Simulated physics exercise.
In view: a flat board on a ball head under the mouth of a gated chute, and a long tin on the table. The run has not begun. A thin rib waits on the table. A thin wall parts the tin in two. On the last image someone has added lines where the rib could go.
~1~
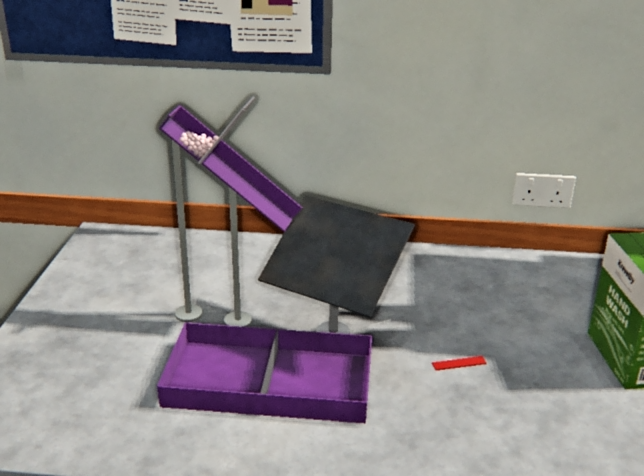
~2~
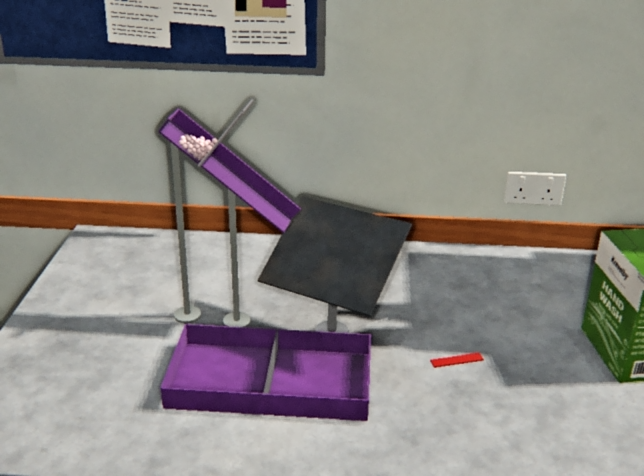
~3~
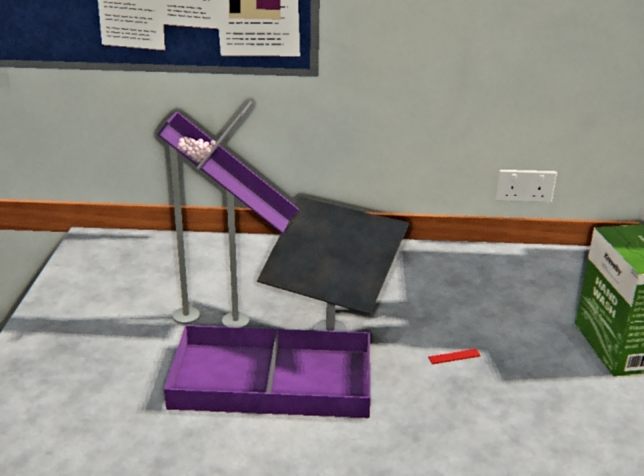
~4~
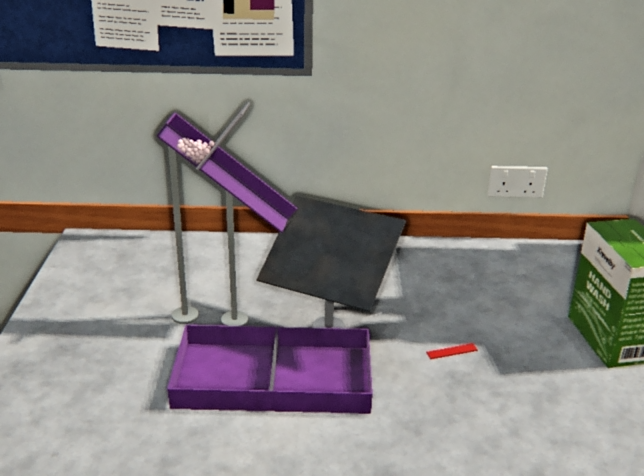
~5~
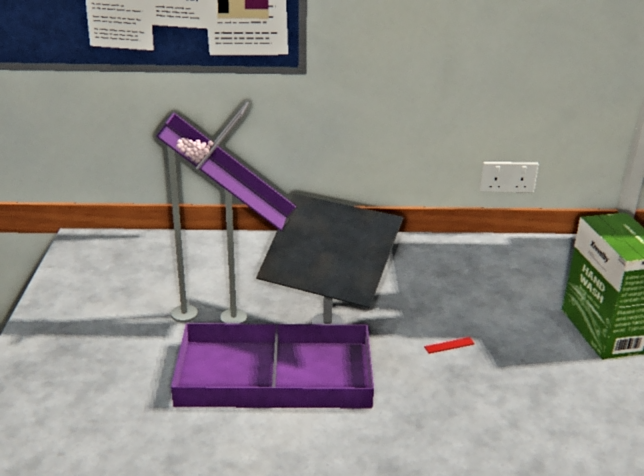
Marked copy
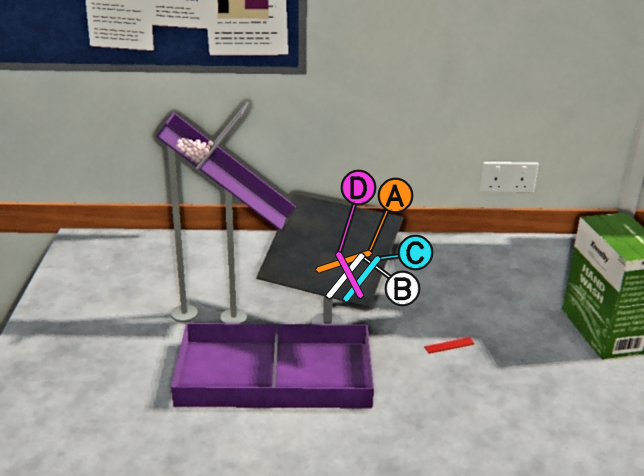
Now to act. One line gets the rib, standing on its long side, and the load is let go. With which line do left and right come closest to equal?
A beats the others.
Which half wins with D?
Right.
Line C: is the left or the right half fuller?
The right half.
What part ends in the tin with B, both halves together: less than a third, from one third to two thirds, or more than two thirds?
More than two thirds.
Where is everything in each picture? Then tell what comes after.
The first picture shows load behind the gate at (201, 143), sugar pearls; lip of the chute at (288, 225), sloping fairly steeply.
The second picture shows middle of the board at (334, 252), tilted fairly steeply; middle of its low edge at (312, 297); of its high edge at (355, 209).
The third picture shows front corners of the tin at (165, 389) and (370, 398); front end of its middle wall at (267, 393).
The fourth picture shows middle of the load at (197, 149); lip at (285, 226).
The fifth picture shows middle of the load at (197, 149); lip at (284, 224).
On the marked copy, line A from (368, 253) to (318, 269); line B from (361, 255) to (329, 295); line C from (377, 258) to (346, 298); line D from (338, 254) to (360, 295).
Choosing A, of what is caught, about two thirds in the left half, about a third in the right.
Choosing B, of what is caught, a stray few in the left half, nearly all in the right.
Choosing C, of what is caught, a stray few in the left half, nearly all in the right.
Choosing D, of what is caught, a stray few in the left half, nearly all in the right.
